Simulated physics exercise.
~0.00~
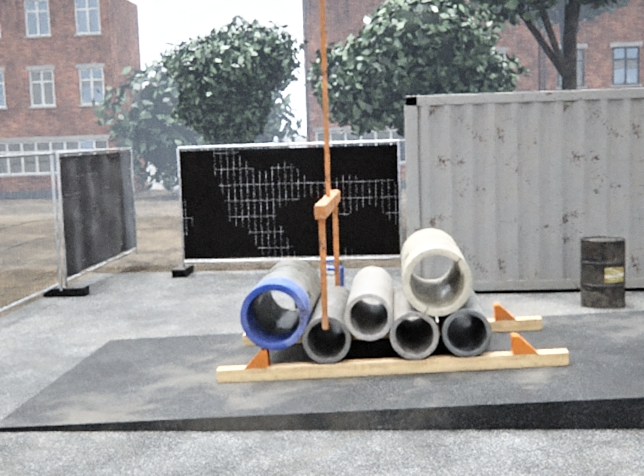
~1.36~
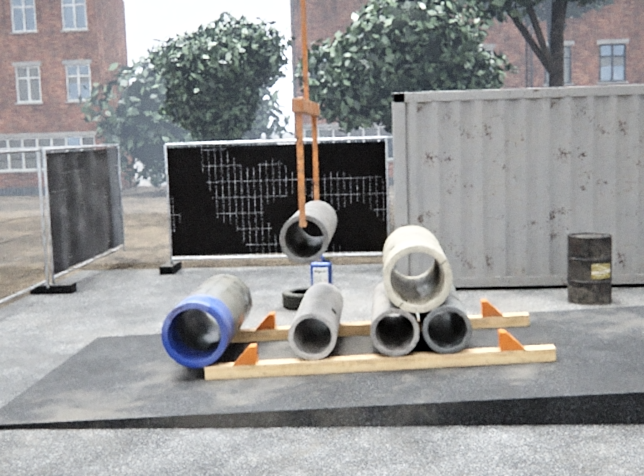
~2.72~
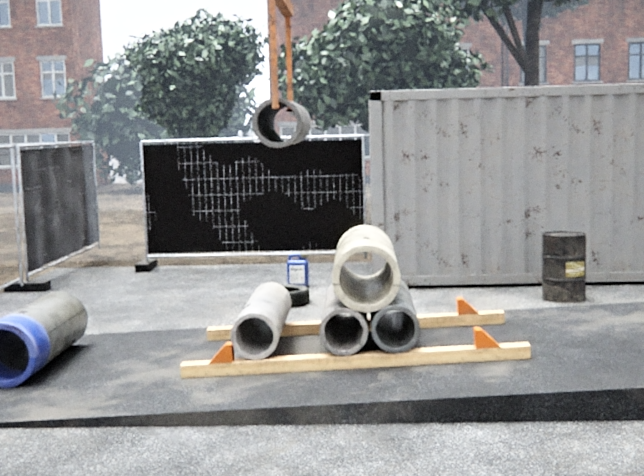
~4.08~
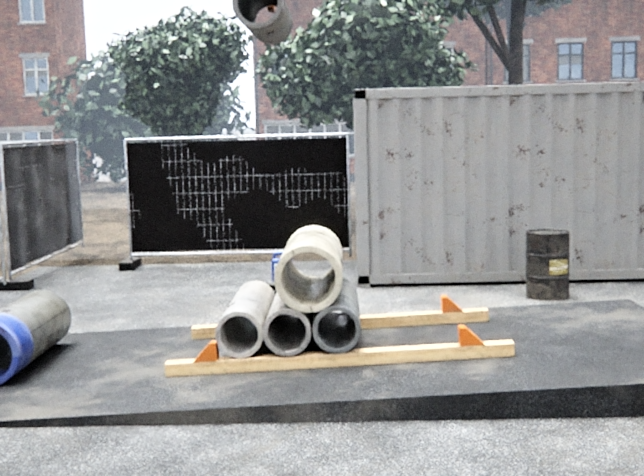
Blue-ended concrete pipe rolling left off timber bearers as orange beam hoists a grey pipe from the stack, the rest settling together.
